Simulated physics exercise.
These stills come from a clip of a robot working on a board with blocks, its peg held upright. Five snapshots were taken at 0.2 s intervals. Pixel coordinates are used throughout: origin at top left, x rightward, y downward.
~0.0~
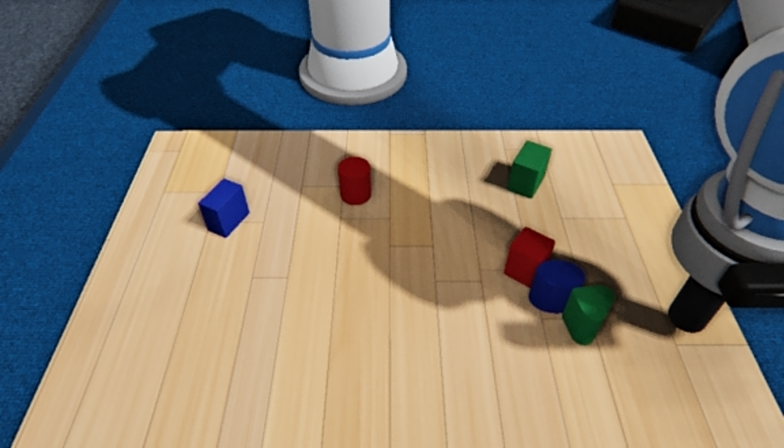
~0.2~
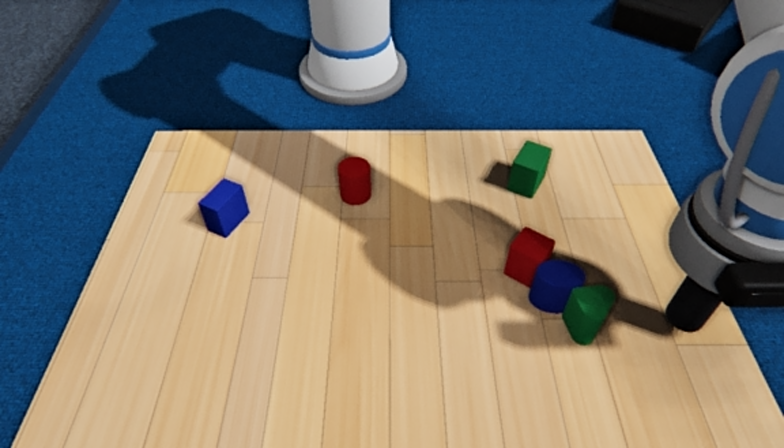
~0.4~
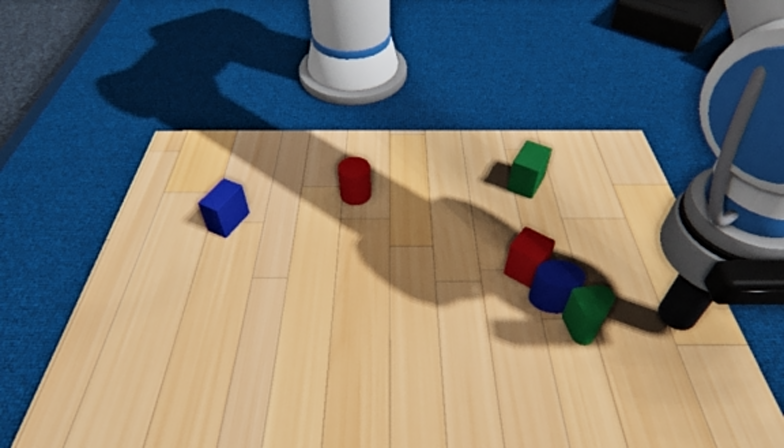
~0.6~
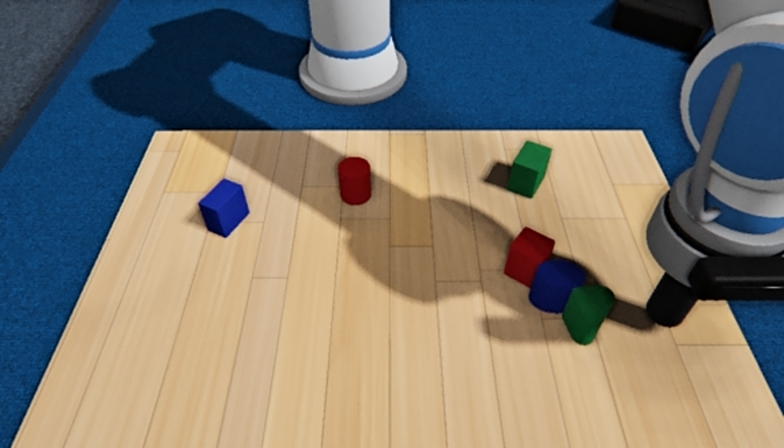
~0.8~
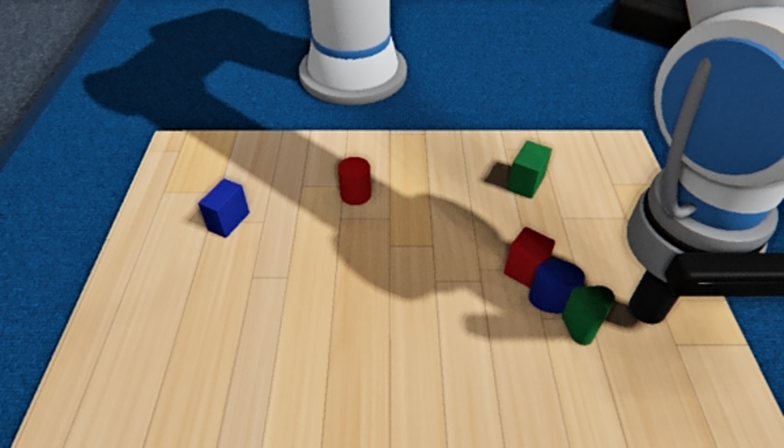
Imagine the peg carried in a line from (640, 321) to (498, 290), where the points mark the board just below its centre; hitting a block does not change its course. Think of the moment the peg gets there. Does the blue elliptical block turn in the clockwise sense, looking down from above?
No
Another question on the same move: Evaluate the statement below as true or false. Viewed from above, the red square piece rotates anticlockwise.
My answer: False.
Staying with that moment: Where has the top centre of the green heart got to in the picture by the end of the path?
(560, 304)
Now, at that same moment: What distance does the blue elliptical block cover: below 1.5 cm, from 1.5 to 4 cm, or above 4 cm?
It's set to move over 4 cm.
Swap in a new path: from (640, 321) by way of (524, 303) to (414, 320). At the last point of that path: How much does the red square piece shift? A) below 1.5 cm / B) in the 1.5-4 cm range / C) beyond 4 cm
It's A.
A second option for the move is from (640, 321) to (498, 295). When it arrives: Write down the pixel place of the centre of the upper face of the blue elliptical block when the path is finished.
By then it is at (465, 254).
What follows on the original path. One third of the way, peg at (595, 300); green heart at (577, 304), turned 35° anticlockwise.
Two thirds of the way, peg at (546, 289); red square piece at (520, 237), turned 55° clockwise; blue elliptical block at (510, 264); green heart at (560, 304), turned 100° anticlockwise.
At the end, peg at (501, 280); red square piece at (519, 237), turned 60° clockwise; blue elliptical block at (464, 259), turned 20° anticlockwise; green heart at (560, 304), turned 100° anticlockwise.
